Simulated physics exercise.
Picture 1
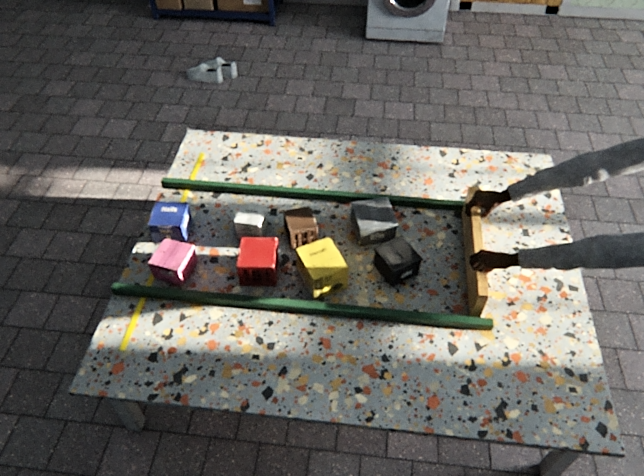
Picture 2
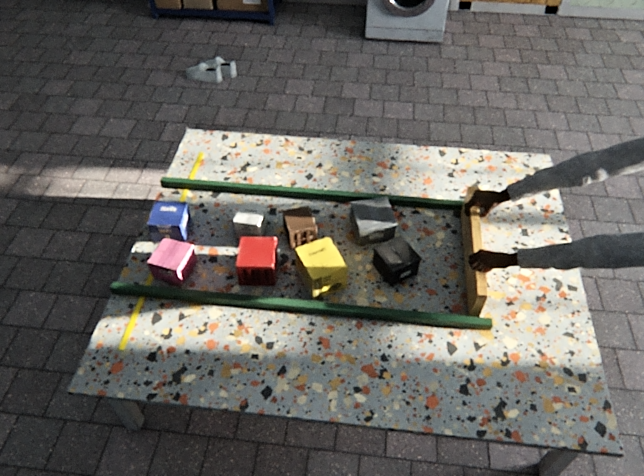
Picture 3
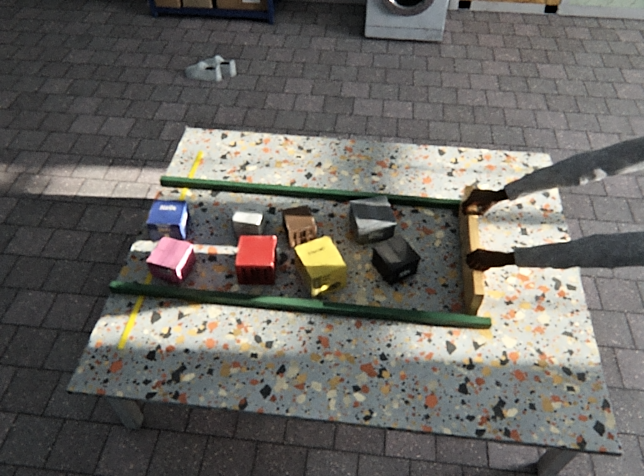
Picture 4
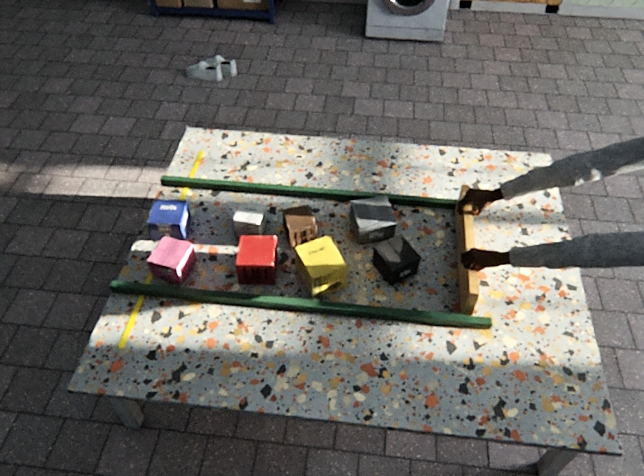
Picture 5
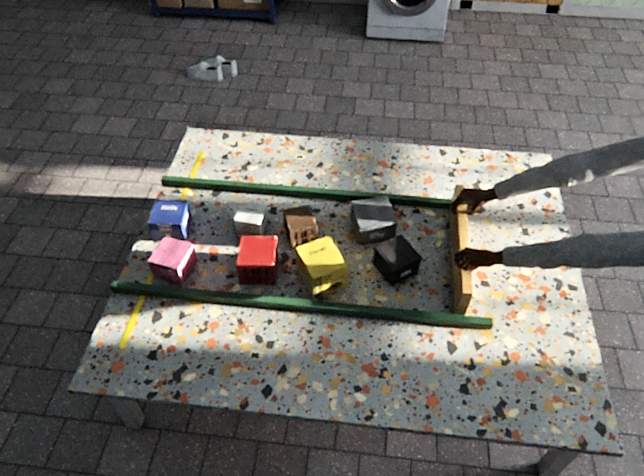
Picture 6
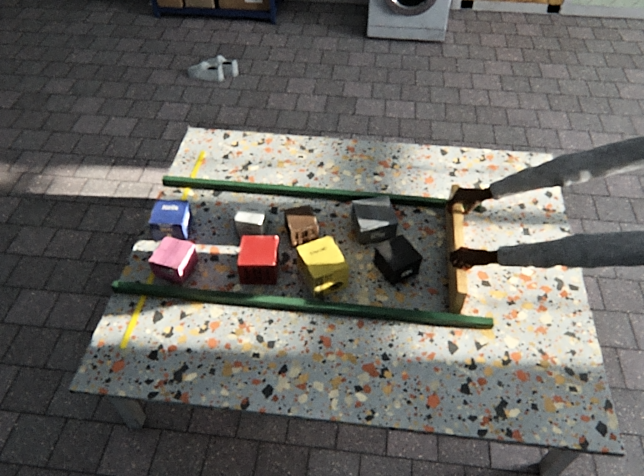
On a speckled table outdoors, two hands slowly sliding a wooden plank left between green rails toward colourful boxes, which stay still.
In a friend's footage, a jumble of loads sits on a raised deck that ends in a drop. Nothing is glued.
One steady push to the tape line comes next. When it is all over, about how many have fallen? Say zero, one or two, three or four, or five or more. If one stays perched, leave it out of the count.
Count: Five plus.
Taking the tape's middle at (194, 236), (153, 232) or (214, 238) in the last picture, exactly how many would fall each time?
In that order 4, 8 and 3.
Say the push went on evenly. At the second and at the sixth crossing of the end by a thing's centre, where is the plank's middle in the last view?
Pixels in order: Roughly (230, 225), roughly (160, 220).
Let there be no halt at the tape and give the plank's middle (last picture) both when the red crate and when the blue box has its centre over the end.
The middle is at (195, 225) when it's the red crate, and at (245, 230) when it's the blue box.
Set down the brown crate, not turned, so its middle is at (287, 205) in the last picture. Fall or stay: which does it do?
Put there, it simply leaves the top.
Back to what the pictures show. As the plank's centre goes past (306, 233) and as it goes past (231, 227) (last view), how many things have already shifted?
Tally at point one: 6; at point two: 8.
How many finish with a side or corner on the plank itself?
Count: 3.
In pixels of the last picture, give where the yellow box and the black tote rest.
(128, 262) and (150, 228).
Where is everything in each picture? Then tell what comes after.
In the first picture, blue box (171, 223); pink parcel (174, 262); white box (251, 223); plank (474, 249); tape (169, 236).
In the second picture, pink parcel (173, 261); plank (473, 249).
In the third picture, white box (250, 221); yellow box (320, 267).
In the fourth picture, blue box (170, 221); grey tote (372, 220).
In the fifth picture, pink parcel (173, 260); red crate (258, 260).
In the sixth picture, blue box (172, 221); pink parcel (174, 260); white box (252, 221); plank (455, 247); tape (169, 234).
Soon after, none off yet; blue box at rest near (172, 221); pink parcel at rest near (174, 260); white box at rest near (252, 221).
Then, none off yet; blue box at rest near (172, 221); pink parcel at rest near (174, 260); white box moved about its own width near (215, 221).
Further on, one off so far; blue box falling near (119, 253); pink parcel moved well along near (118, 256); white box moved well along near (147, 221).
At rest, the number that fall off is five or more; fallen, brown crate, red crate, white box, pink parcel and blue box.
